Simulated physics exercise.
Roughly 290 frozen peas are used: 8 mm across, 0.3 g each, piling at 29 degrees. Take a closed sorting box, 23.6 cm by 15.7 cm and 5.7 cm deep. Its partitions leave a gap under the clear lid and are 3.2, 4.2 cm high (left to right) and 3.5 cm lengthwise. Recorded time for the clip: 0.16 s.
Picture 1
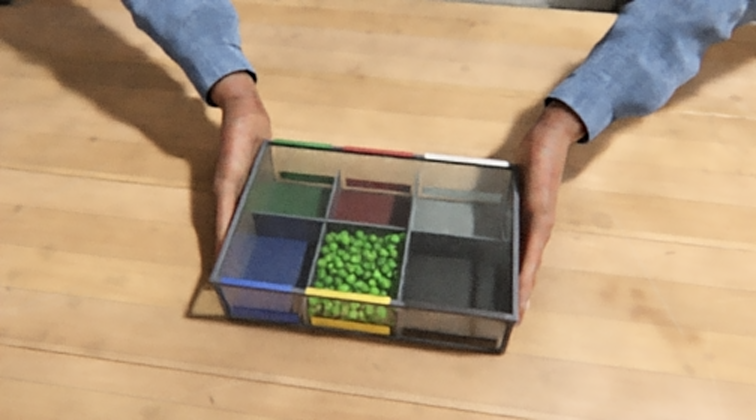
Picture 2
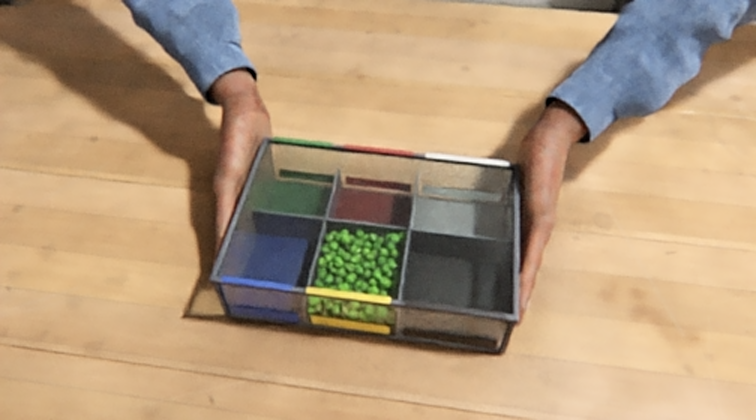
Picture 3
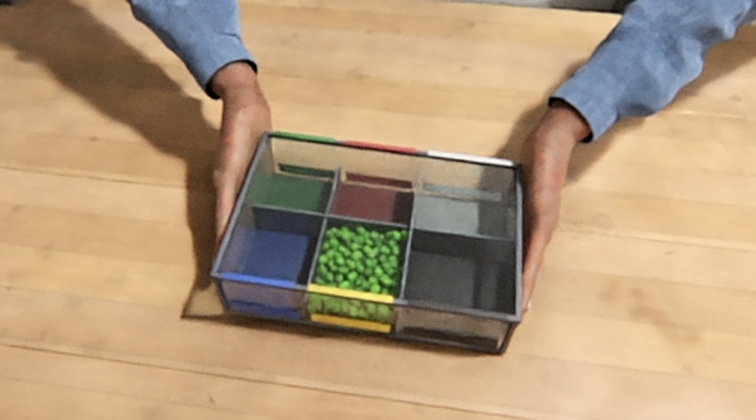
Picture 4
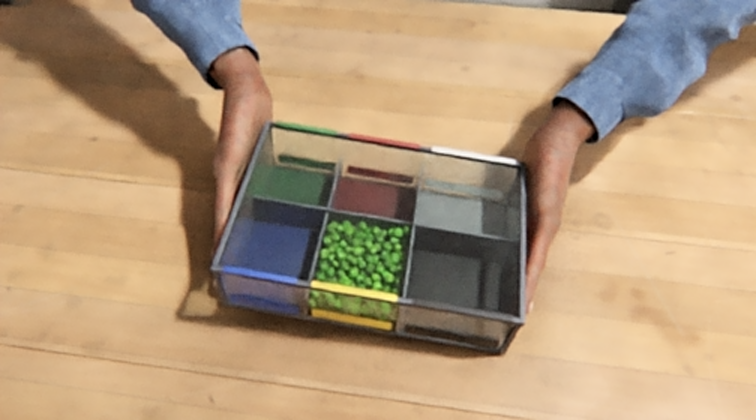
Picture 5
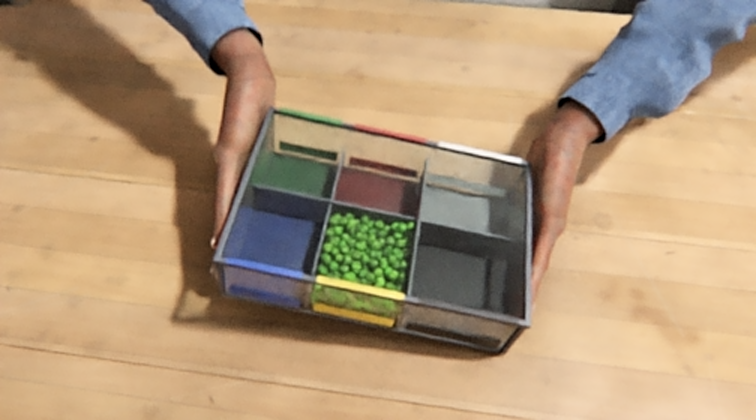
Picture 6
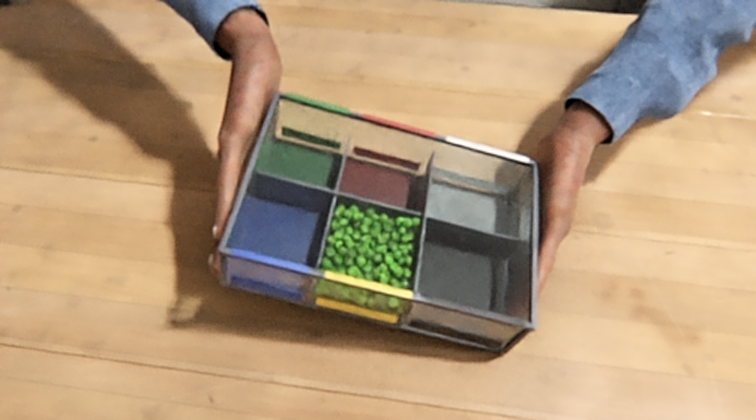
Two hands slowly tilt a divided clear box of green peas down toward the right.
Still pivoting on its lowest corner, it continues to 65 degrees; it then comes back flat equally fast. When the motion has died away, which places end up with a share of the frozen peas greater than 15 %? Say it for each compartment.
Red - no; blue - no; green - no; yellow - yes; white - no; black - no.
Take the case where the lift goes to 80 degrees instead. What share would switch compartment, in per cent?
It would come to about 10 per cent.
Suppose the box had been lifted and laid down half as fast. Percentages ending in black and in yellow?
That way black would end with 5 per cent and yellow with 95 per cent.
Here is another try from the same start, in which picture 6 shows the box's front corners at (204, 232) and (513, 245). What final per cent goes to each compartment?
By the end red holds 20%, blue holds 5%, green holds 15%, yellow holds 60%, white holds 0% and black holds 0%.
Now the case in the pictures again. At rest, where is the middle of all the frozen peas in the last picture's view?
Near (374, 290).
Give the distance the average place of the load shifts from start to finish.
Around 2.0 centimetres, start to finish.
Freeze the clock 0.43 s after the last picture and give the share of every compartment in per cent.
Red 0; blue 0; green 0; yellow 95; white 0; black 5.
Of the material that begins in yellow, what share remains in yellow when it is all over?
Fraction kept: Approx. 90 %.
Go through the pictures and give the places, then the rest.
In the first picture, box tilt 0 degrees, front corners at (216, 279) and (512, 317); yellow 100 %.
In the second picture, box tilt 1 degrees, front corners at (216, 278) and (513, 317).
In the third picture, box tilt 2 degrees, front corners at (216, 274) and (515, 318).
In the fourth picture, box tilt 5 degrees, front corners at (217, 267) and (519, 319), lowest corner right front.
In the fifth picture, box tilt 10 degrees, front corners at (220, 258) and (525, 322), lowest corner right front.
In the sixth picture, box tilt 14 degrees, front corners at (225, 249) and (530, 325), lowest corner right front; yellow 100 %.
Then, 0.43 s after the last picture, tilt 64 degrees; yellow 95 %, black 5 %.
Then, 0.72 s after the last picture, tilt 26 degrees; yellow 90 %, black 10 %.
Then, 1.11 s after the last picture, tilt 0 degrees; yellow 90 %, black 10 %.
In the end, red 0 %, blue 0 %, green 0 %, yellow 90 %, white 0 %, black 10 %.
